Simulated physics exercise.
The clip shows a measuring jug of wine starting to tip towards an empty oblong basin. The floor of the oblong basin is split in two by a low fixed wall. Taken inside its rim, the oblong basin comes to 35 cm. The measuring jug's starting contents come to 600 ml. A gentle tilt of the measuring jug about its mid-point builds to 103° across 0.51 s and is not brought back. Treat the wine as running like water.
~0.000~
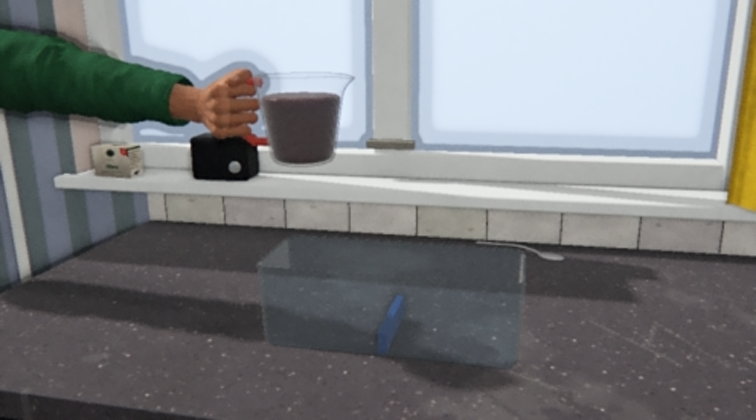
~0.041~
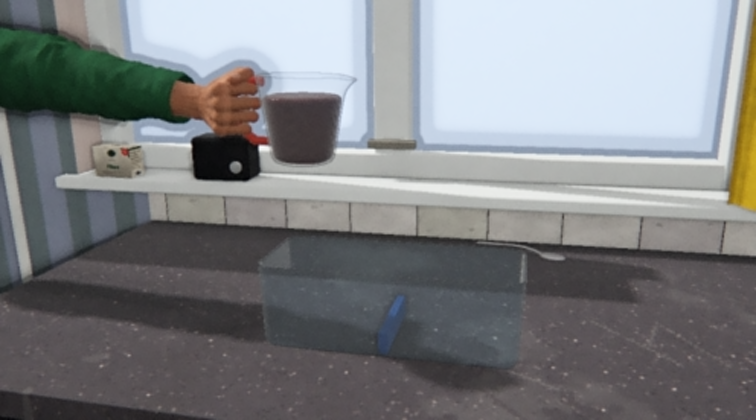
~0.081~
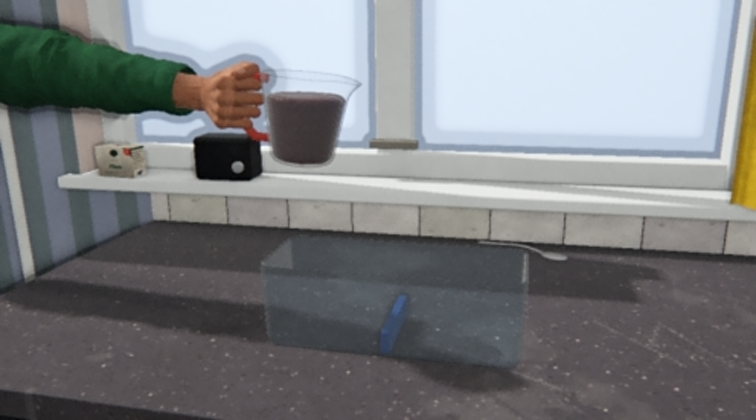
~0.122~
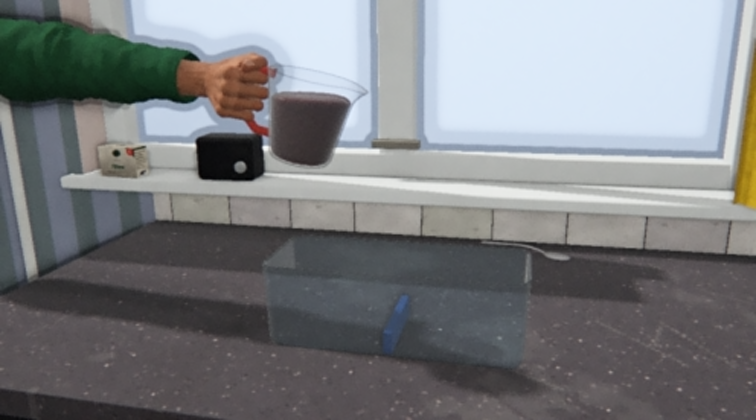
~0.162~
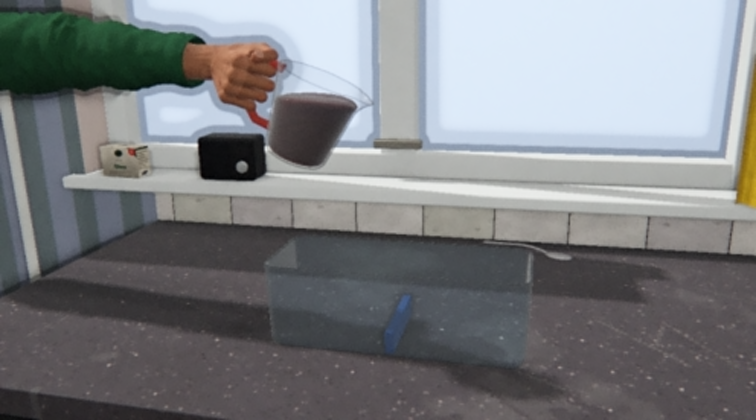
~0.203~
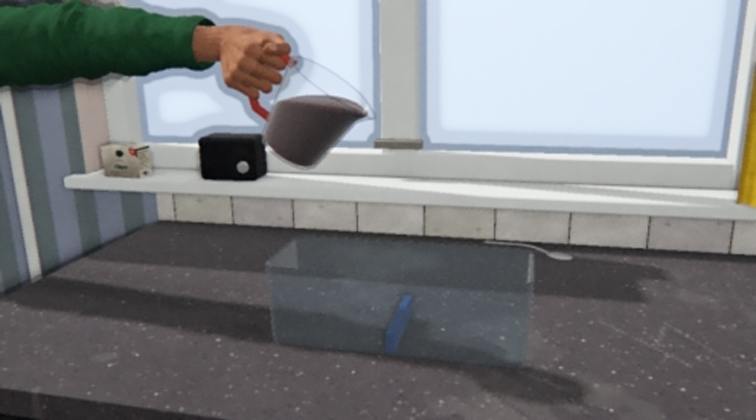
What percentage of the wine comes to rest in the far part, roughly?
78 %.
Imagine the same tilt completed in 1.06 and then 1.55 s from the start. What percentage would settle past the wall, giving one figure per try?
The first try gives around 75 percent, the second around 80 percent.
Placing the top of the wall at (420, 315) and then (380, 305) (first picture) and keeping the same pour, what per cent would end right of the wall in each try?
Try 1: 15 %; try 2: 90 %.
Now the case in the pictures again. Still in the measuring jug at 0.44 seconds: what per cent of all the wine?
About 46 per cent.
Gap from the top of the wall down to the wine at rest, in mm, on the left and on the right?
Left 26 mm, right 10 mm.
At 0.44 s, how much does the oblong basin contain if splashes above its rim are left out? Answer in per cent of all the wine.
10 %, give or take.
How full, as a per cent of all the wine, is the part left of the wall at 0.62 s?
Around 12 in a hundred.
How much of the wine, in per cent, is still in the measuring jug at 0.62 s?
Around 9 in a hundred.
Then, 0.44 s in, the tilt is 99° and 47 per cent is still to pour, 0 is left of the wall and 10 right of it.
Then, 0.62 s in, the tilt is 103° and 9 per cent is still to pour, 12 is left of the wall and 57 right of it.
Then, 0.81 s in, the tilt is 103° and 1 per cent is still to pour, 15 is left of the wall and 78 right of it.
Then, 1.01 s in, the tilt is 103° and 0 per cent is still to pour, 18 is left of the wall and 79 right of it.
Finally, 19 per cent lies left of the wall, 78 right of it and 3 outside.
